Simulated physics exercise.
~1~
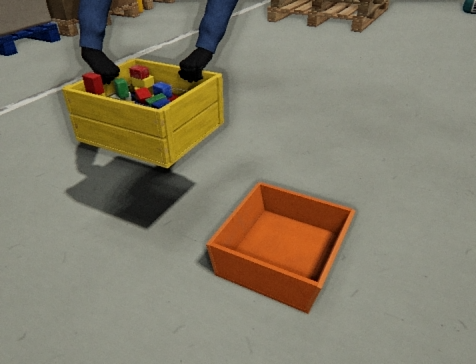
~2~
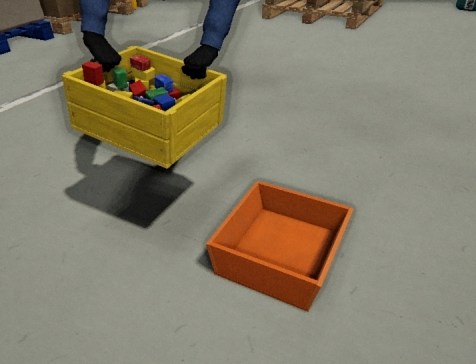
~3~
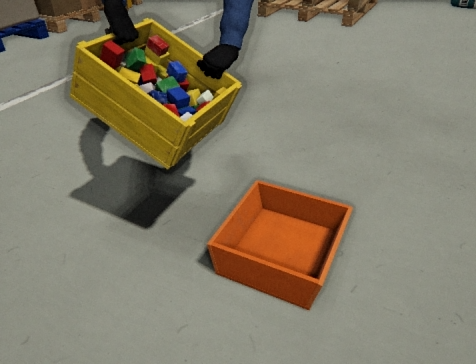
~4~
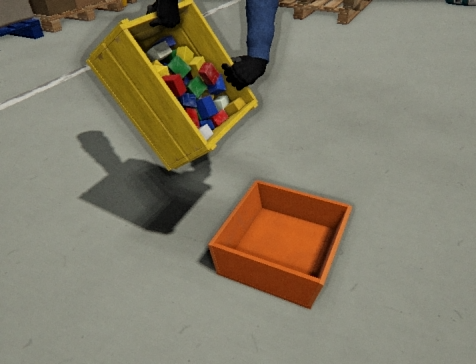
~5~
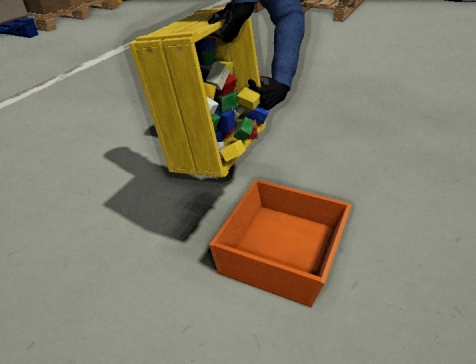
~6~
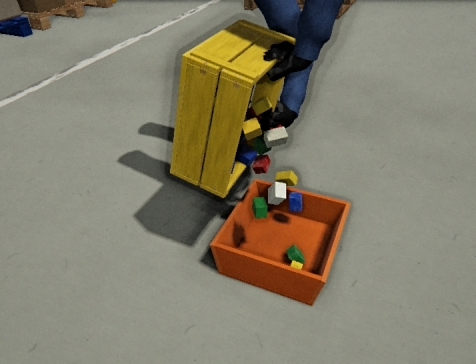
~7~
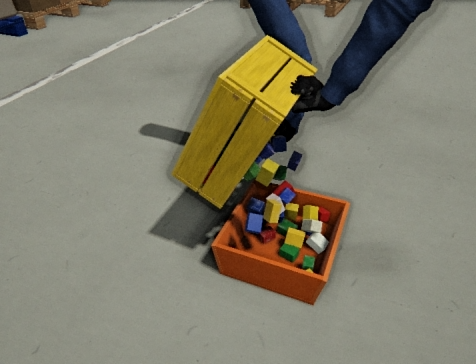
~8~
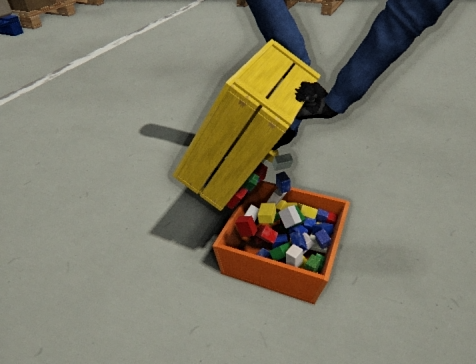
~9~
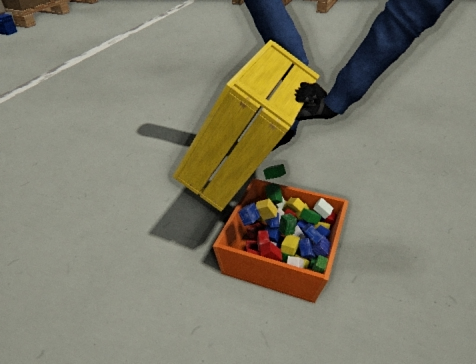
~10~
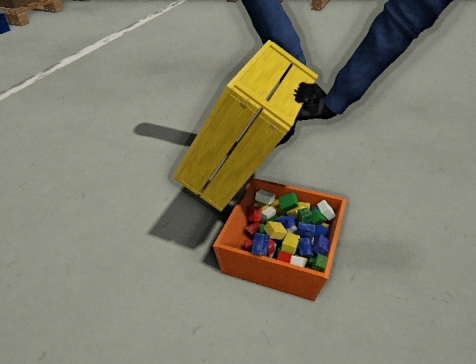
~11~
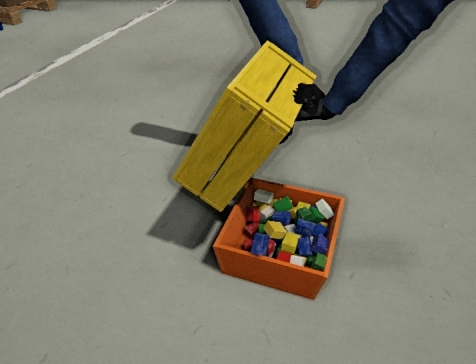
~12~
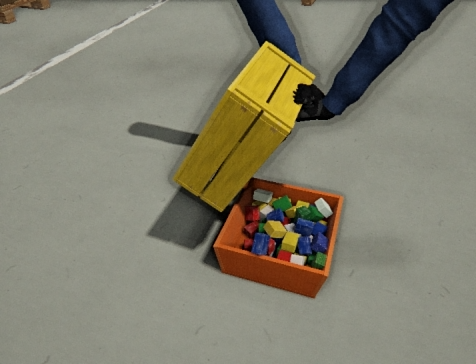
The footage shows a person in dark gloves lifting and tipping a yellow crate of colourful toy bricks over an orange tub on a grey floor. The bricks tumble out and fill the tub, and the crate is held steeply tilted beside it, with no bricks visible on the floor.
